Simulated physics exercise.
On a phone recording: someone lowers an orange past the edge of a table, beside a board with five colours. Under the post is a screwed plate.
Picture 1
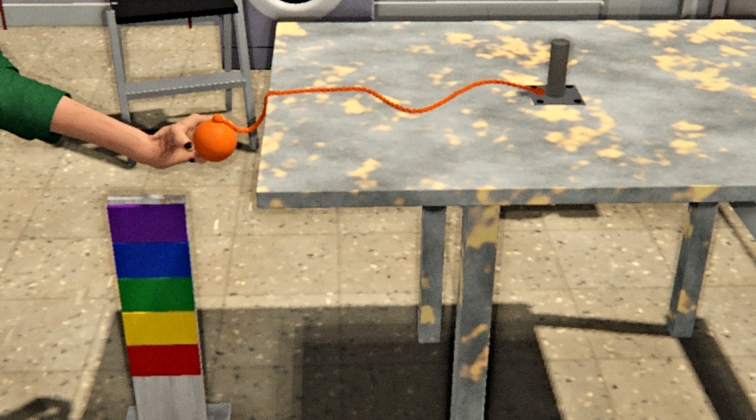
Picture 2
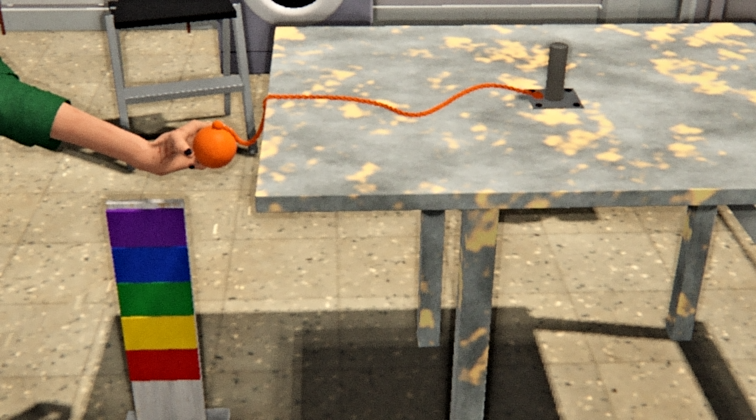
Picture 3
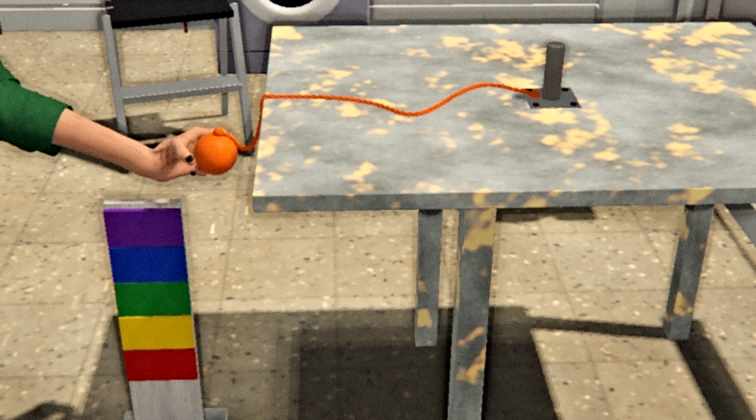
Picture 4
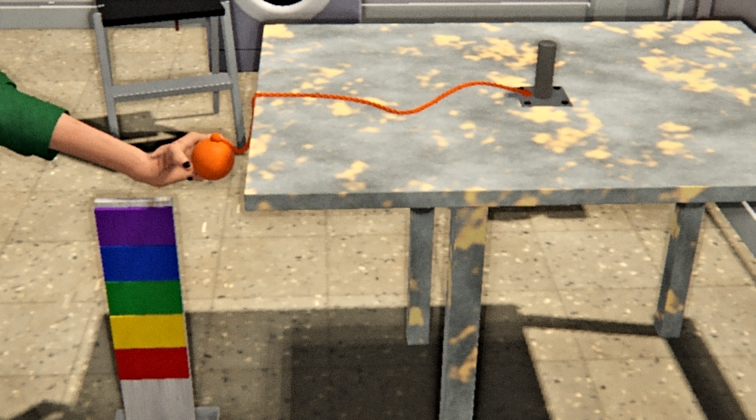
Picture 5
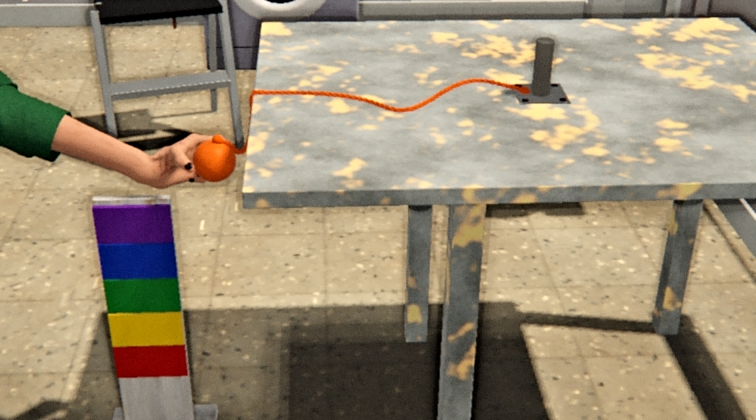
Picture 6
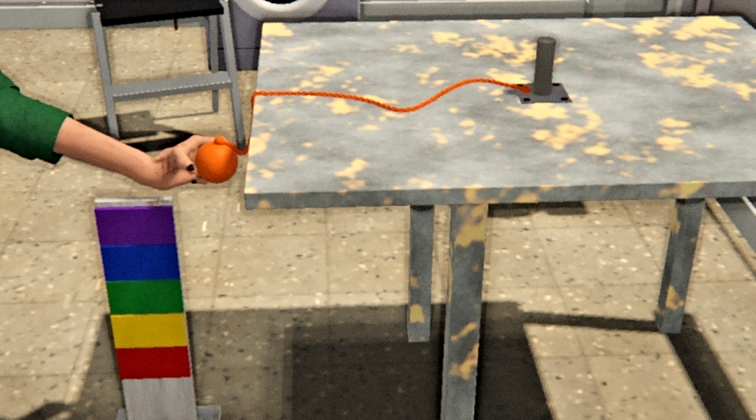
Beside a mottled table, a hand holding an orange ball on a cord lowers it slightly.
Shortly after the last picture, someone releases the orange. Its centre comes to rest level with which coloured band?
With the blue one.
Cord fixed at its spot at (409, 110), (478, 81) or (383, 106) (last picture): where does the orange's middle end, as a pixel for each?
Try by try, around (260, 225), (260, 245) and (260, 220).
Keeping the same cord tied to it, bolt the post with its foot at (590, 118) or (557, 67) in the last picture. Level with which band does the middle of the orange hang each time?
Going case by case, it's purple and then purple.
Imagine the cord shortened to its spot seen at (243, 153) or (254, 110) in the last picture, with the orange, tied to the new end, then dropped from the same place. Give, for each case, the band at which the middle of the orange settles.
Cut one gives purple; cut two gives none, it hangs higher.
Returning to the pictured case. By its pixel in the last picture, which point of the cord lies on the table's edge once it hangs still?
(308, 94).
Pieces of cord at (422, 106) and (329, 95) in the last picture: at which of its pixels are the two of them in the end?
The first lands at (381, 95), while the second lands at (274, 97).
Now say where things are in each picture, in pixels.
Orange (215, 140); purple (147, 225); blue (152, 261); green (156, 296); yellow (160, 330); red (164, 361), in the first frame.
Orange (214, 147); cord through (506, 87) (453, 99) (398, 112) (329, 98) (266, 110), in the second frame.
Orange (215, 154), in the third frame.
Orange (213, 159); cord through (495, 85) (442, 97) (386, 109) (316, 96) (254, 110), in the fourth frame.
Orange (214, 161), in the fifth frame.
Orange (217, 162); cord through (494, 82) (442, 94) (385, 107) (315, 94) (254, 109), in the sixth frame.
A little later, orange near (270, 249); level with blue.
Next, orange near (254, 249); level with blue.
When it is over, orange near (261, 252); level with blue. At blue.
